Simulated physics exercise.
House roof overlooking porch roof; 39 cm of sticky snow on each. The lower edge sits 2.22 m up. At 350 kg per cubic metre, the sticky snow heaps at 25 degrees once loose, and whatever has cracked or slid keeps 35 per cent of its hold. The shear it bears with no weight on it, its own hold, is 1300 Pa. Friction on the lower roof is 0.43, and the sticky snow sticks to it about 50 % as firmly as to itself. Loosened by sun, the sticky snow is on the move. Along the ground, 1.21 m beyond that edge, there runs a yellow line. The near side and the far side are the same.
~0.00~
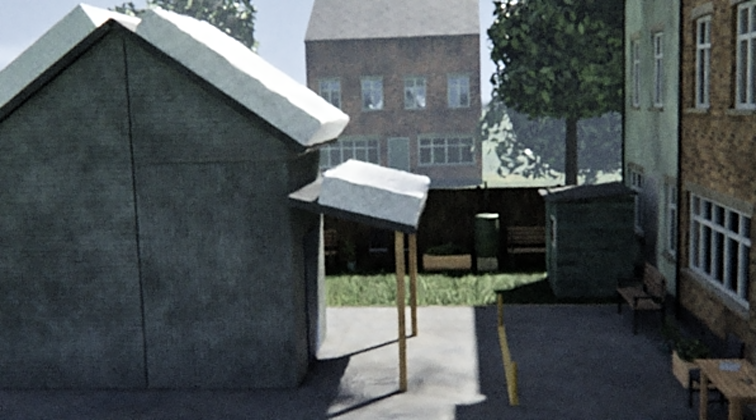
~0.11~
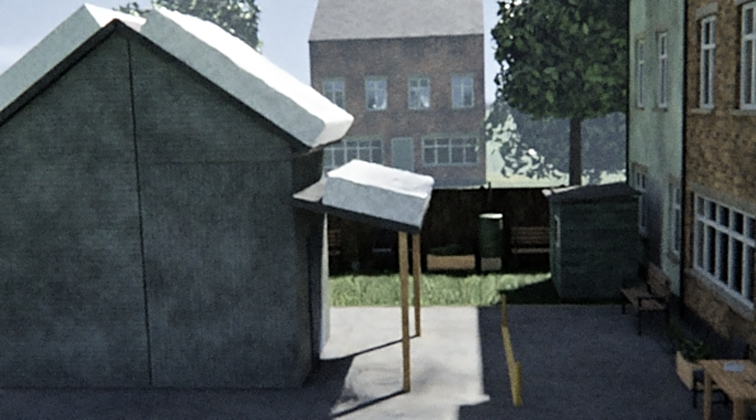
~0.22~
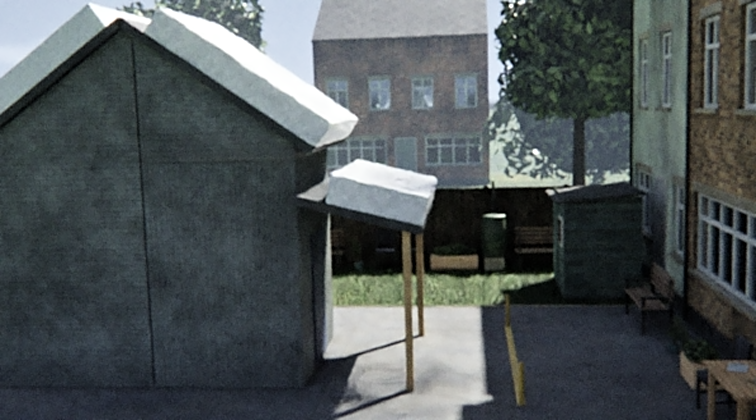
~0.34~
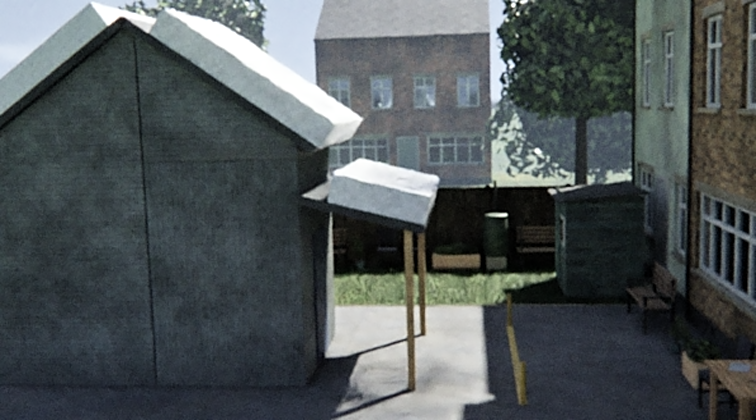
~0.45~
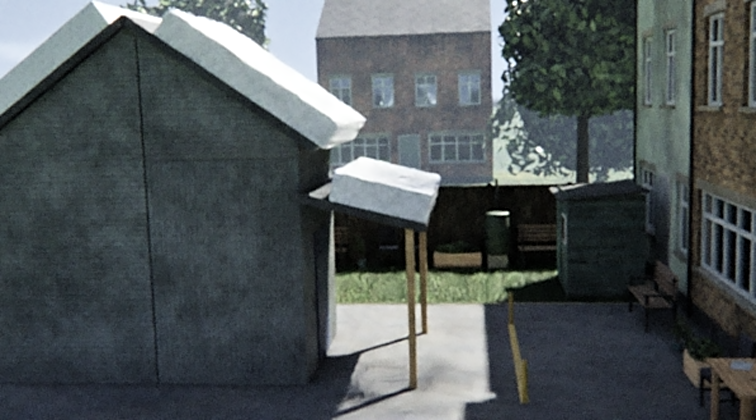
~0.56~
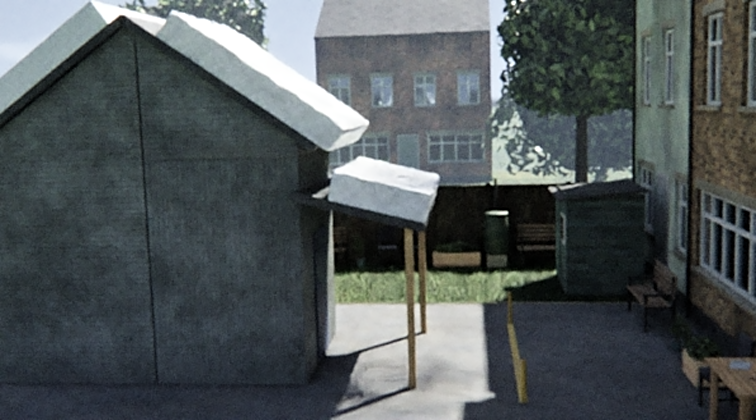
The thick white snow on the grey house's roof crept very slightly down the right-hand slope in one piece, above a small porch roof, while the yard, yellow line and benches stayed still.
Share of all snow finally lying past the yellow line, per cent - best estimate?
About 8 percent.
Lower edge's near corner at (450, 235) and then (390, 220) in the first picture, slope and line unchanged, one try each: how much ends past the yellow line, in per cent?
In that order: 0 %, 16 %.
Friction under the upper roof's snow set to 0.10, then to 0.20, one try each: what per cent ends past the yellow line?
In that order: 40 %, 30 %.
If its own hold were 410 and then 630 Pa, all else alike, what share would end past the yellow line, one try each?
The answers, in order, are 35 % and 25 %.
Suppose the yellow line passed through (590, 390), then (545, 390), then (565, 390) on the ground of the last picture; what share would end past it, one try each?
0 %, then 3 %, then 0 %.
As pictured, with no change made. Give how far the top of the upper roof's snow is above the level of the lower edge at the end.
1.0 m.
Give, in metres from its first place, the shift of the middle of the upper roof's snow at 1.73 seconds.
Distance from start: Around 1.4 m.
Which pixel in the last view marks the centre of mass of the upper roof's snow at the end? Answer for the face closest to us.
I'd place it around (429, 272).
After 1.10 s, none is below the lower edge and 0 % is past the line.
After 1.73 s, none is below the lower edge and 0 % is past the line.
After 2.37 s, 2 % is below the lower edge and 0 % is past the line.
After 3.00 s, 15 % is below the lower edge and 1 % is past the line.
After 6.00 s, at the end, 46 % is below the lower edge and 8 % is past the line.
